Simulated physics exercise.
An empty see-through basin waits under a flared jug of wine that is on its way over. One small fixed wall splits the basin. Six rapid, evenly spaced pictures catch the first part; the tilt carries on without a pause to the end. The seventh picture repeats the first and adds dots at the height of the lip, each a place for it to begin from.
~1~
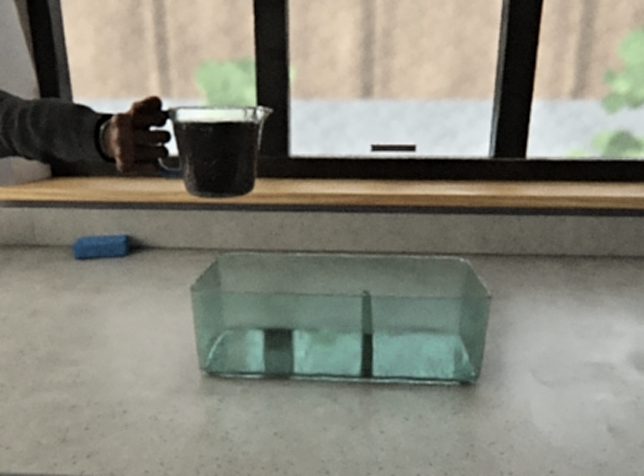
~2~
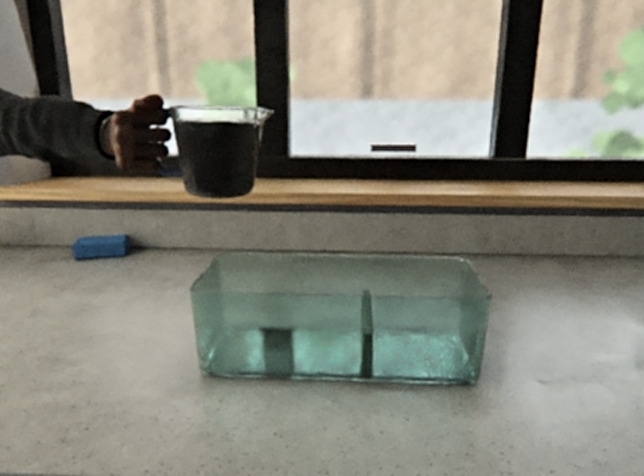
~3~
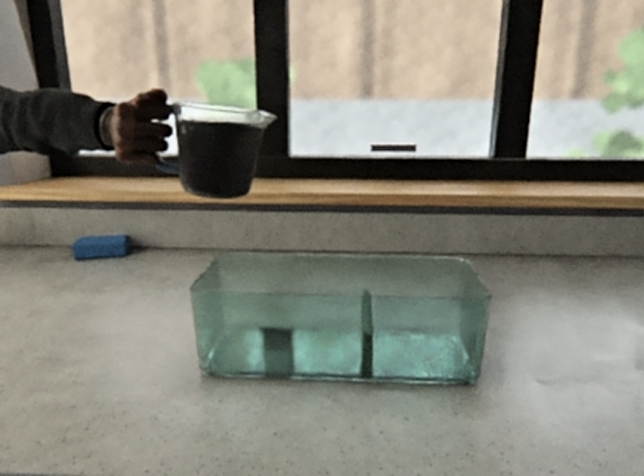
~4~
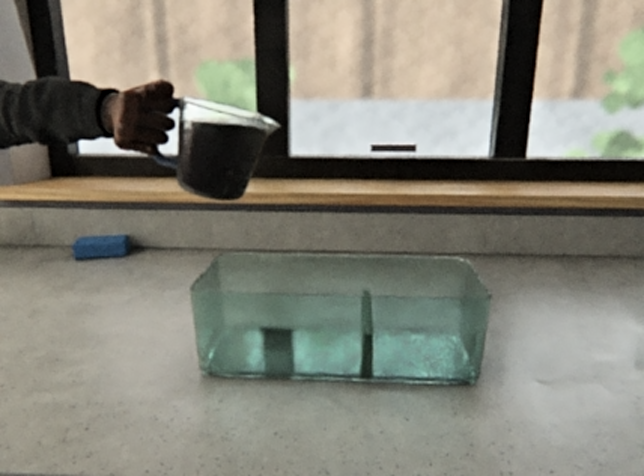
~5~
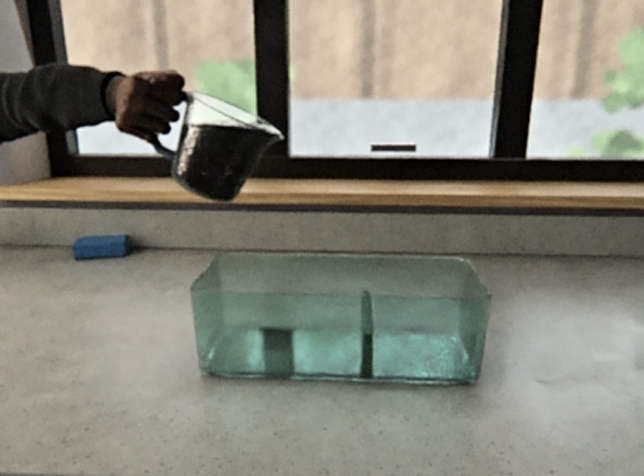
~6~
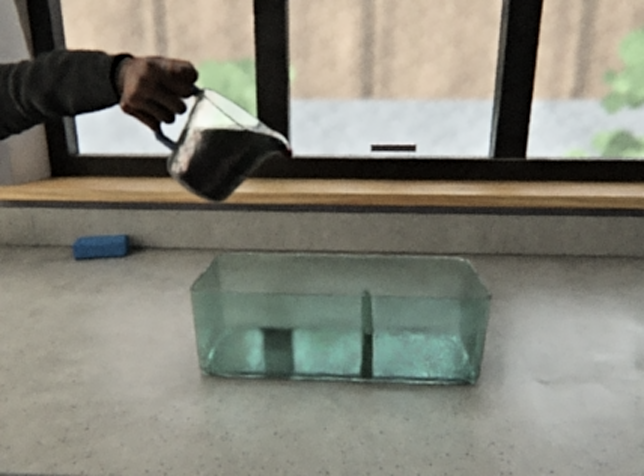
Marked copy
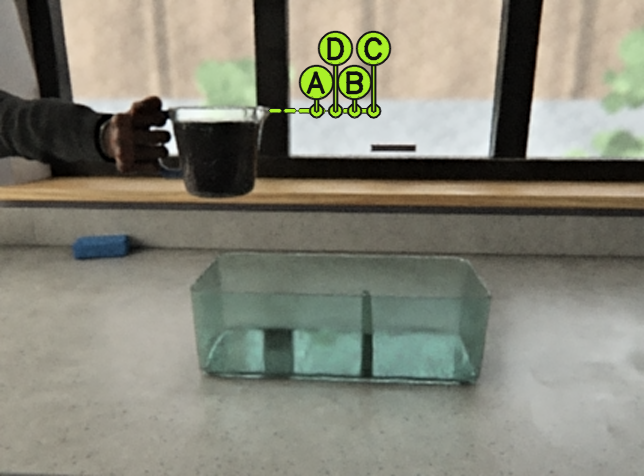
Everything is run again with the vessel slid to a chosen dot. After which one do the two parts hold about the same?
Place A does it best.
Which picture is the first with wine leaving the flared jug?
In picture 6.
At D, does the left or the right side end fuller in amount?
The right one.
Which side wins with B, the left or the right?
The right one.
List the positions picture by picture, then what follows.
Upright, lip at (270, 110); basin from (200, 370) to (479, 380); top of the wall at (367, 309); nothing has left yet, in the first picture.
Upright, lip at (272, 112); nothing has left yet, in the second picture.
Tipped about 7°, lip at (275, 117); nothing has left yet, in the third picture.
Tipped about 14°, lip at (279, 126); nothing has left yet, in the fourth picture.
Tipped about 25°, lip at (282, 137); nothing has left yet, in the fifth picture.
Tipped about 36°, lip at (284, 151); wine is over the lip, down to (288, 155), in the sixth picture.
On the marked copy, A at (316, 110); B at (354, 110); C at (373, 110); D at (335, 110).
If A is chosen, about 49 % ends left of the wall and 50 % right of it.
If B is chosen, about 3 % ends left of the wall and 95 % right of it.
If C is chosen, about 3 % ends left of the wall and 95 % right of it.
If D is chosen, about 10 % ends left of the wall and 89 % right of it.
